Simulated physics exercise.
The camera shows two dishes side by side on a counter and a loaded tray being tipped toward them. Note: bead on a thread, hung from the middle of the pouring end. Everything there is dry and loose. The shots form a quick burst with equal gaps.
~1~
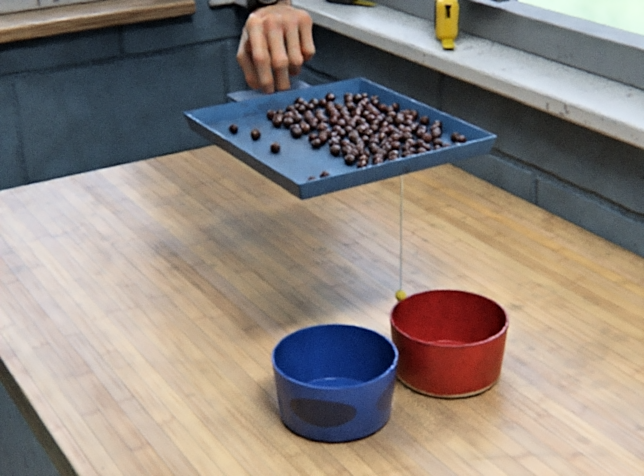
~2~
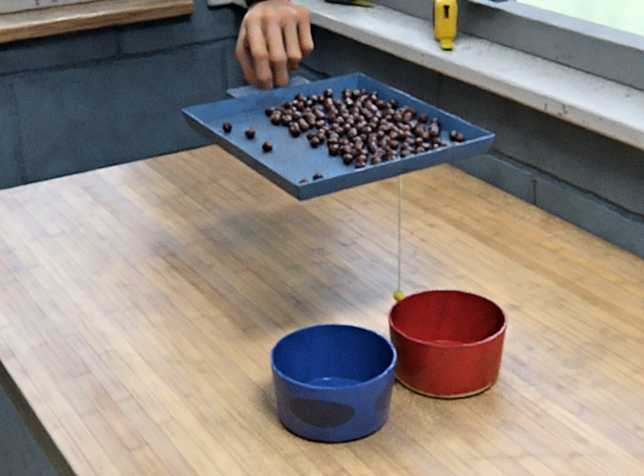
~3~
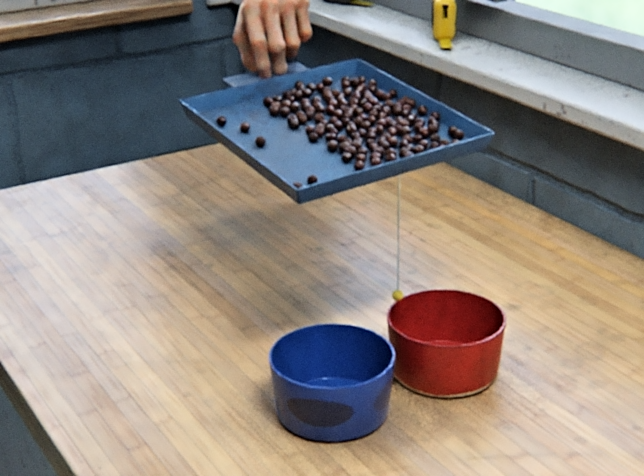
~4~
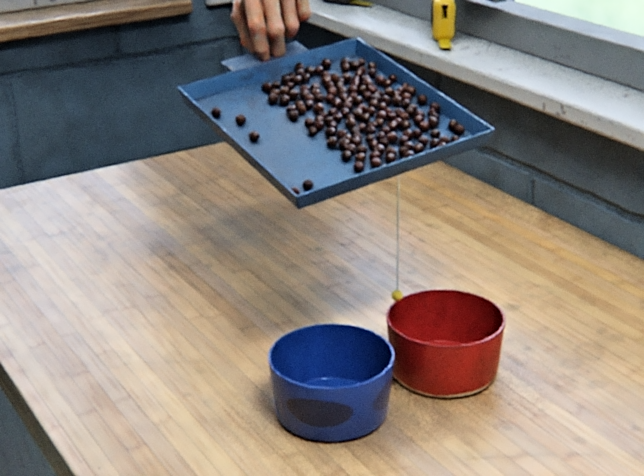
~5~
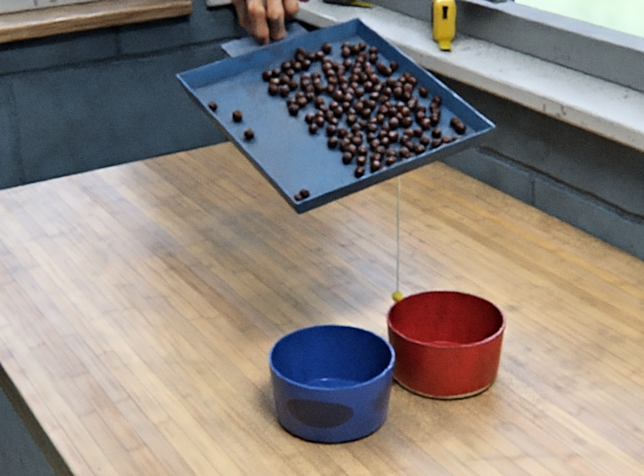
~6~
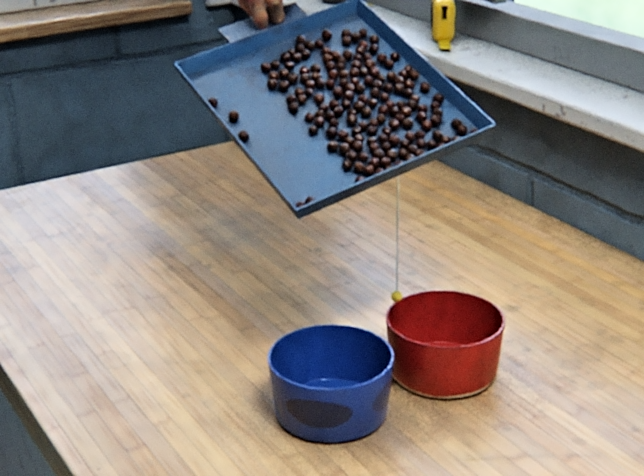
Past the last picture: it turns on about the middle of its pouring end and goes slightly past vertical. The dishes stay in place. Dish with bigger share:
Left.
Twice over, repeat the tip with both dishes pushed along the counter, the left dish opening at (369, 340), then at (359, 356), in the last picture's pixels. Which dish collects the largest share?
Try 1 - the dish at left, try 2 - the dish at left.
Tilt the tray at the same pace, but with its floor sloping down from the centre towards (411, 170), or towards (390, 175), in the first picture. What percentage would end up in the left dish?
It comes to about 0 per cent the first time and about 40 per cent the second.
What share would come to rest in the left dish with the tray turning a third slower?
Close to 90 per cent.
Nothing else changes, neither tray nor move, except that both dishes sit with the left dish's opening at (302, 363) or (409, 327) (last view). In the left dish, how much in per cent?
Some 80 percent in the first case, 10 percent in the second.
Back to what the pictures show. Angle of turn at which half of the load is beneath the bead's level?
Roughly 85 degrees of turn.
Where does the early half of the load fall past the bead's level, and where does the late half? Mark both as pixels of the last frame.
I'd say close to (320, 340) at first and close to (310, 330) later on.
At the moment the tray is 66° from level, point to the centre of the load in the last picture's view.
Its middle sits at about pixel (330, 213).
Just after the last frame, tray tipped steeply; roughly two thirds on the tray; about a tenth in the left dish; just a few outside both; roughly a quarter in the air.
A moment on, tray tipped past a quarter turn; just a few on the tray; the larger part in the left dish; just a few in the right dish; about a tenth outside both; about a tenth in the air.
Further on, tray tipped past a quarter turn; the larger part in the left dish; just a few in the right dish; about a tenth outside both.
When it is over, tray tipped past a quarter turn; the larger part in the left dish; just a few in the right dish; about a tenth outside both.
